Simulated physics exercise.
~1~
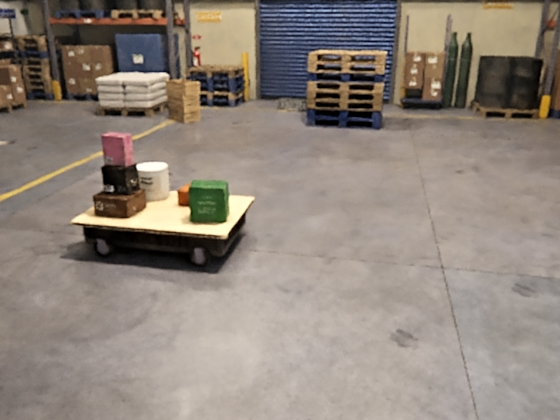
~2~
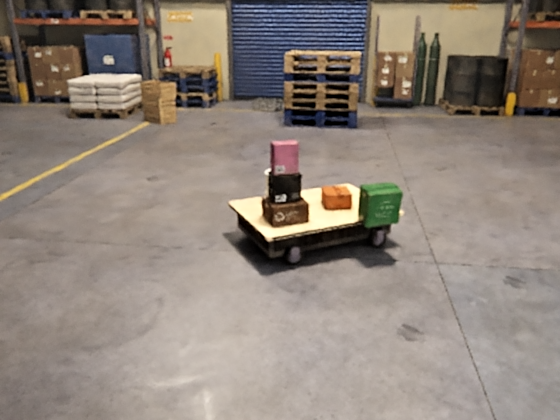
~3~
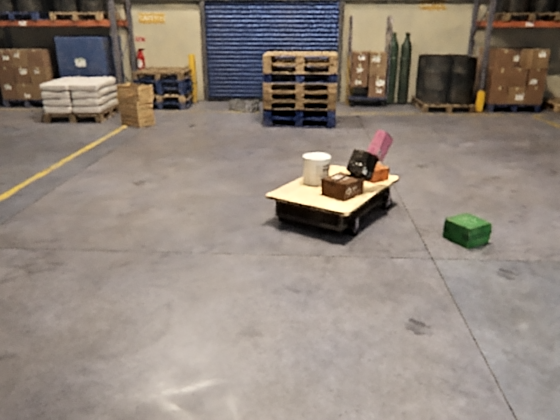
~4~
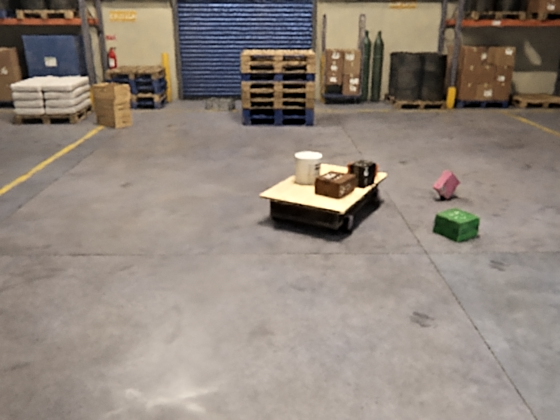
The video shows a flat cart carrying boxes and a white pail across a warehouse floor, moving right and turning; the green box falls off, then the stacked pink box tumbles to the floor as well, while the black box tips over and stays aboard the stopped cart.
